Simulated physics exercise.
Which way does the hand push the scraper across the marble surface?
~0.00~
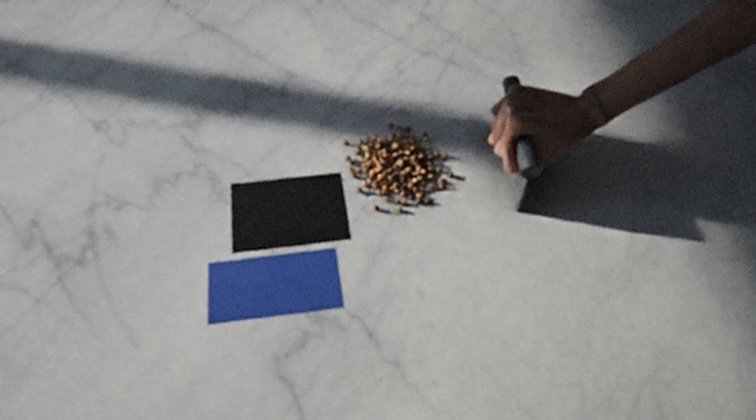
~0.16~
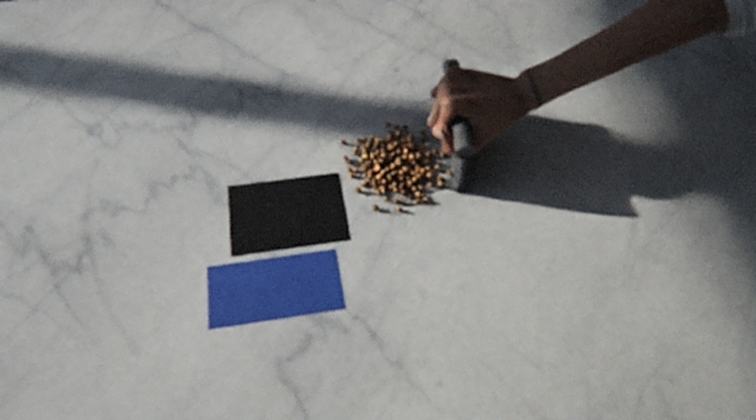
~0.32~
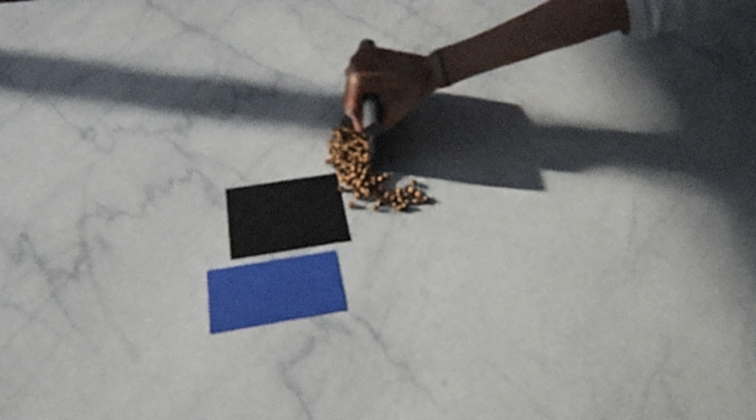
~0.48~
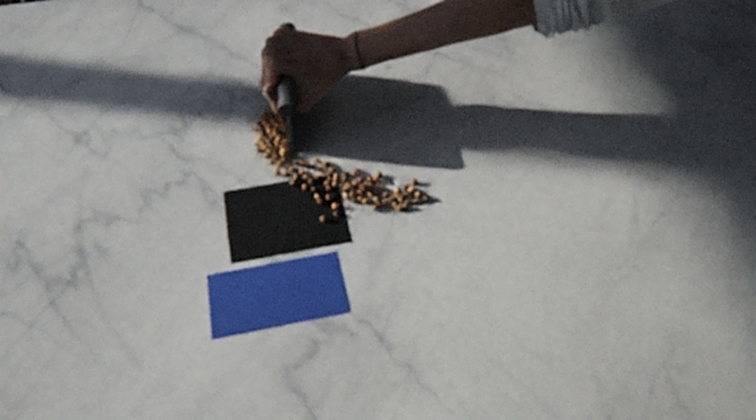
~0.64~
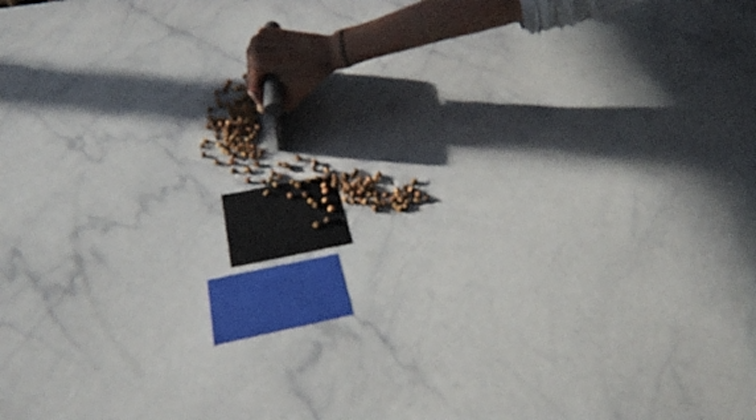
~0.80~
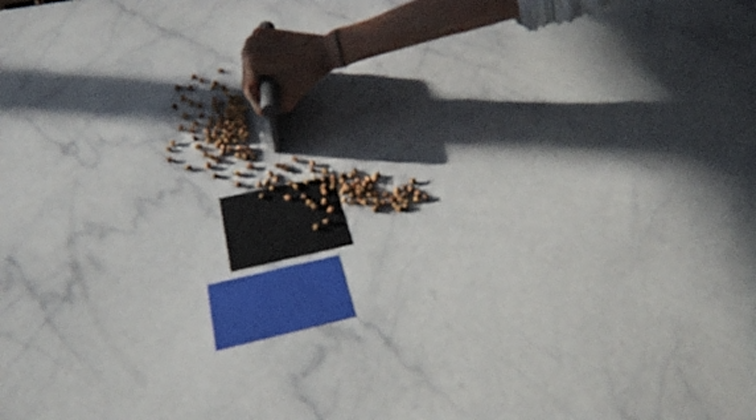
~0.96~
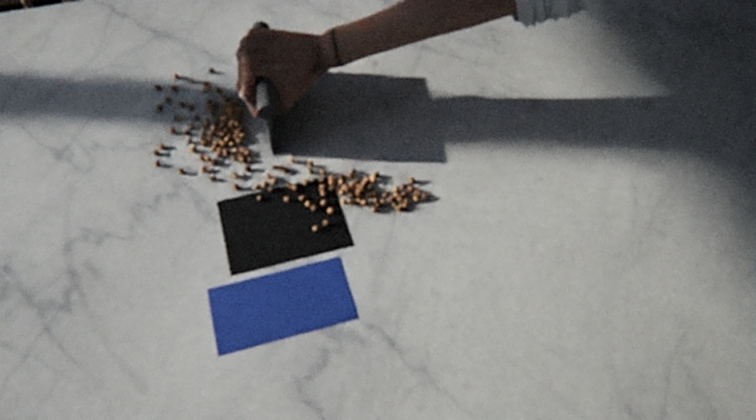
The hand pushes the scraper to the left, driving it into the pile and carrying some of the pieces along.
Hand sweeping a dark scraper left through a pile of roasted chickpeas, leaving them strewn across marble and partly over a black mat.
